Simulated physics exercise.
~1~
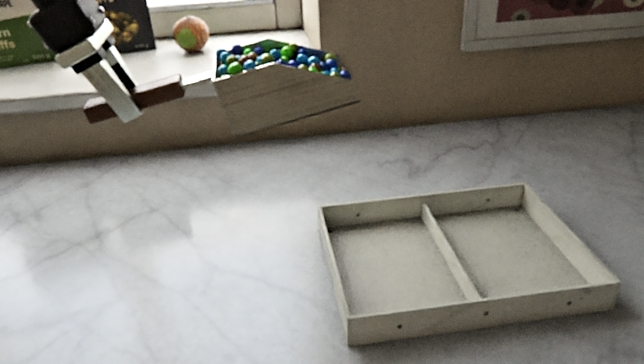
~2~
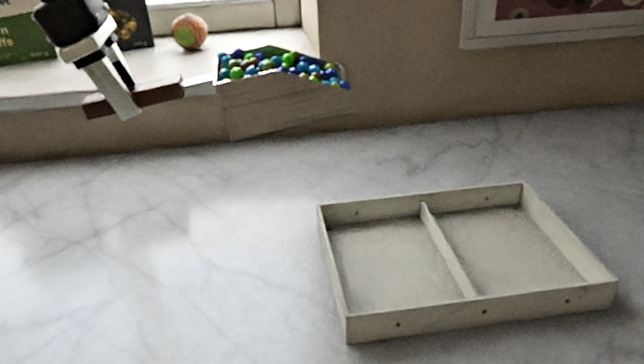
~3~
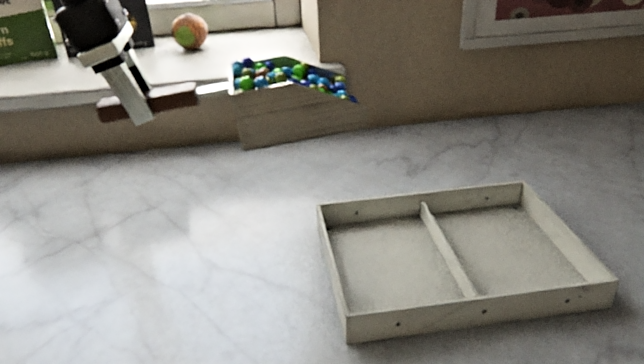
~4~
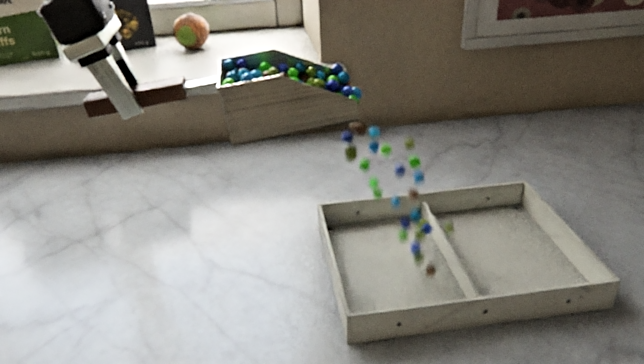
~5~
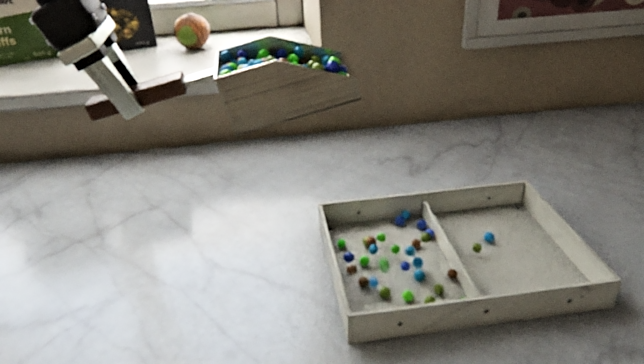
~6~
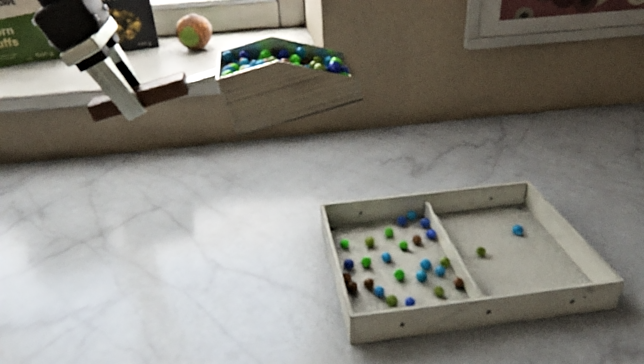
Gripper tipping a scoop of colourful sweets, spilling some into a divided tray, mostly the left part, with many staying behind.
